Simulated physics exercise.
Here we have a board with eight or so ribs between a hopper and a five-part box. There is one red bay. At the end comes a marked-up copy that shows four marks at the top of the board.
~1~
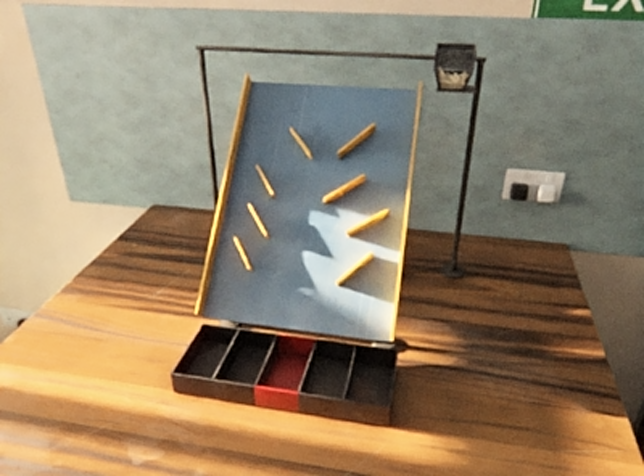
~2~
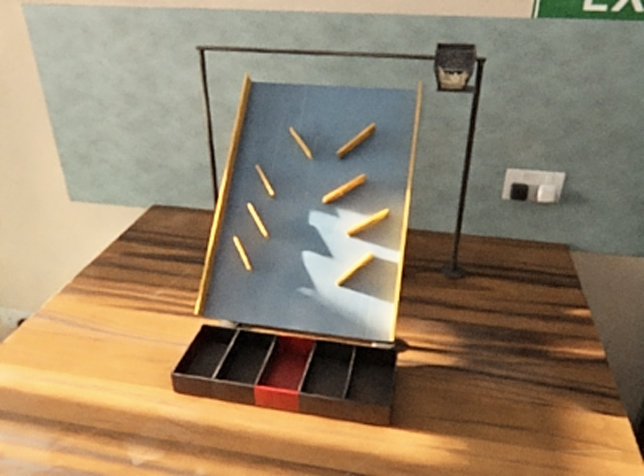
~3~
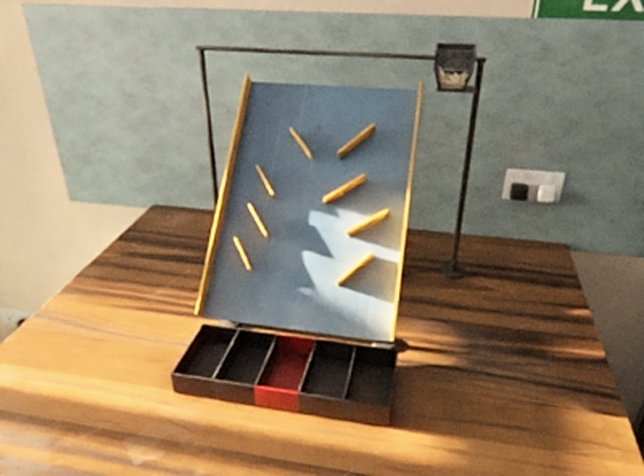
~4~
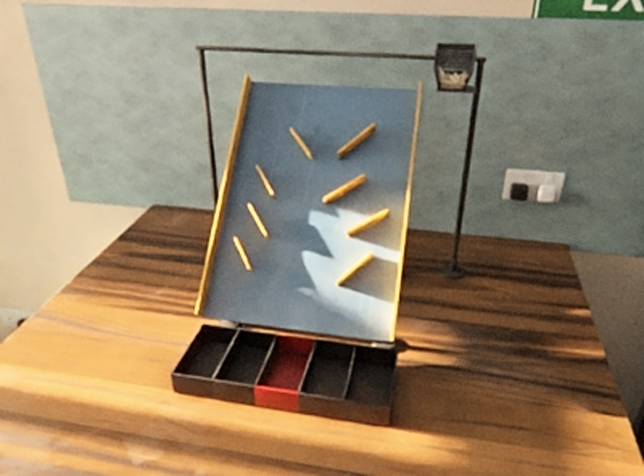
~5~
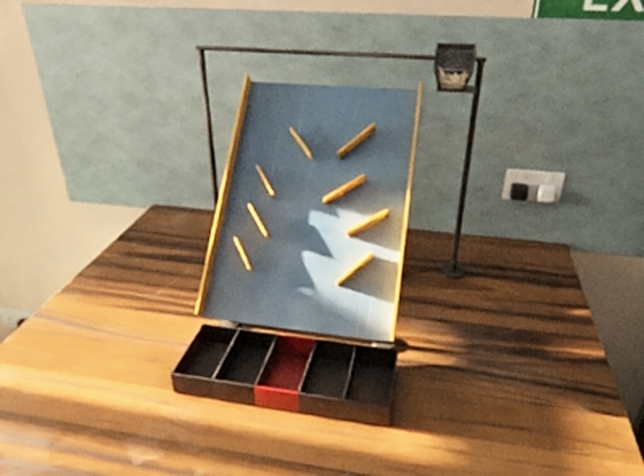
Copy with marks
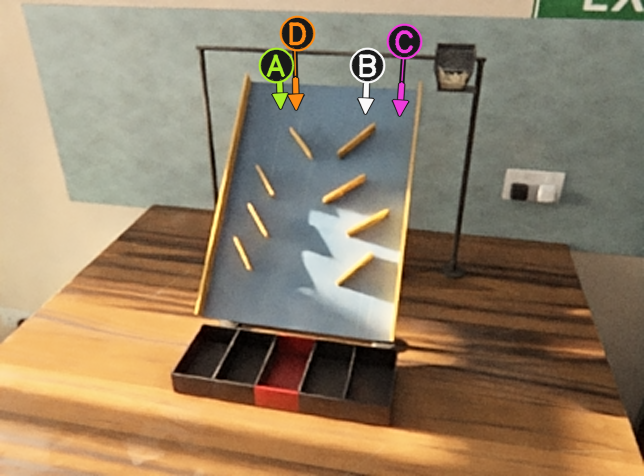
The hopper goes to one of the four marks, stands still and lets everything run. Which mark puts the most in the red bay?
The best mark is D.
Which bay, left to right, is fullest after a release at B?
The second from the left.
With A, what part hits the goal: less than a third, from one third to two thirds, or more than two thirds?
From one third to two thirds.
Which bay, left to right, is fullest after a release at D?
The third from the left.
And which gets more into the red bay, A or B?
Here it is mark A.
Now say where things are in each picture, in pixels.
The first frame shows hopper (451, 82), white beans, door shut.
The second frame shows ribs (291, 128) to (310, 154), (338, 153) to (374, 124), (257, 165) to (272, 195).
The third frame shows ribs (324, 199) to (364, 174), (248, 204) to (266, 235), (346, 232) to (388, 209).
The fourth frame shows ribs (234, 236) to (249, 268), (336, 283) to (372, 252).
The fifth frame shows red bay (277, 398), number 3 of 5 from the left.
On the marked copy, mark A meets the board at (280, 103); mark B meets the board at (365, 108); mark C meets the board at (399, 110); mark D meets the board at (296, 104).
With A, roughly half in the red bay, roughly a third in other bays, roughly a quarter outside the box.
With B, roughly a quarter in the red bay, roughly two thirds in other bays, about a tenth outside the box.
With C, roughly a third in the red bay, roughly half in other bays, about a tenth held on the board, about a tenth outside the box.
With D, roughly two thirds in the red bay, roughly a quarter in other bays, just a few held on the board.
